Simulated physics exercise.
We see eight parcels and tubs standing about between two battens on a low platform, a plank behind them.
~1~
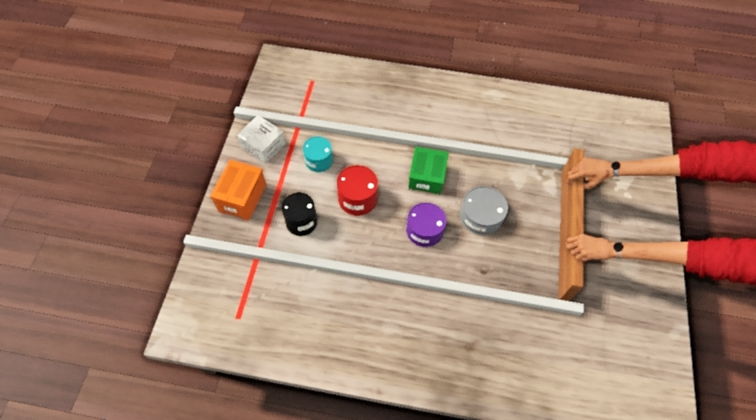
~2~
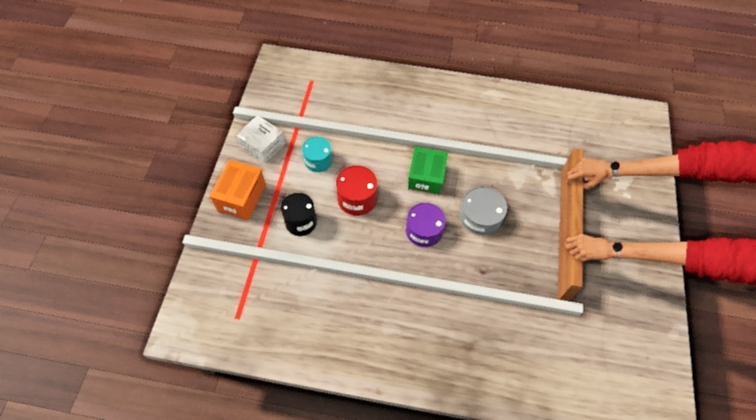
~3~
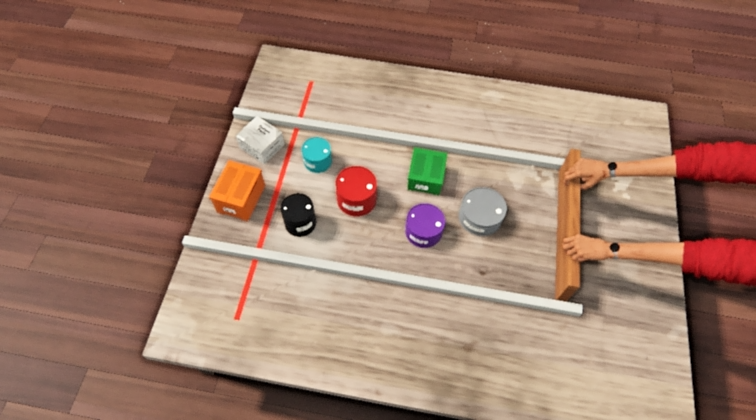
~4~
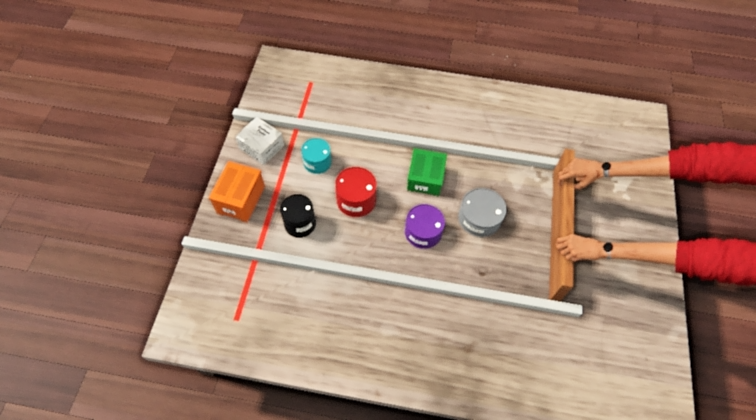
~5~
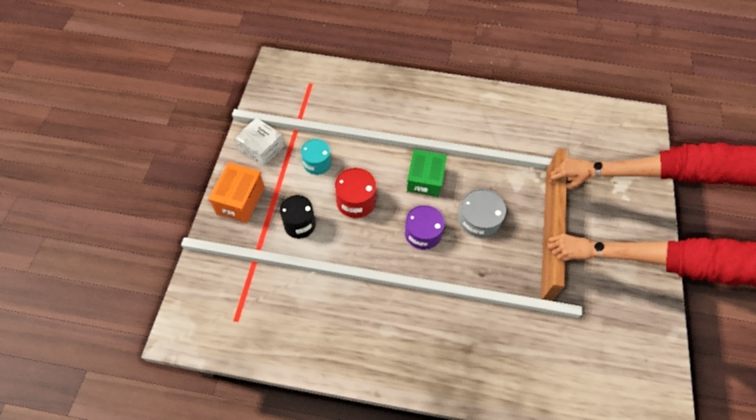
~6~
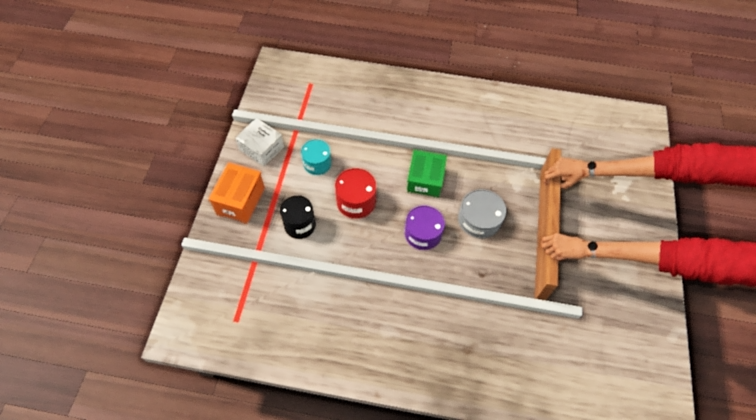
A wooden plank, held by two hands in red sleeves, slides slowly left between two pale battens on a low platform, while the eight coloured boxes and canisters ahead of it, some near a red line, stay in place.
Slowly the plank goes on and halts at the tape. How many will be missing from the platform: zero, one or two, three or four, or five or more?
Outcome: The number that fall off is one or two.
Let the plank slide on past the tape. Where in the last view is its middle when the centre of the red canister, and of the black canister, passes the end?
Its middle is around (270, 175) and around (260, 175).
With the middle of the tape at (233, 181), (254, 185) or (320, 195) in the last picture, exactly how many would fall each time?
The counts: 5, 5 and 0.
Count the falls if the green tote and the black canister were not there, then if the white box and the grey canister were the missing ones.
The counts: 1 and 0.
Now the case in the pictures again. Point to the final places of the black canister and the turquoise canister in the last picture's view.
About (214, 204), and the other about (240, 146).
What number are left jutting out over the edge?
That would be 1.
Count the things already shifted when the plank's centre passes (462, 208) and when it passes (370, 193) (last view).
The counts are 3 and 4.
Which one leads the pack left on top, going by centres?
That is the red canister.
A little later, none off yet; orange tote at rest near (238, 194); white box at rest near (260, 142); turquoise canister at rest near (316, 157).
Next, none off yet; orange tote shifted a little near (225, 194); white box at rest near (259, 142); turquoise canister shifted about its own width near (287, 153).
When it is over, the number that fall off is one or two; down, white box and orange tote.
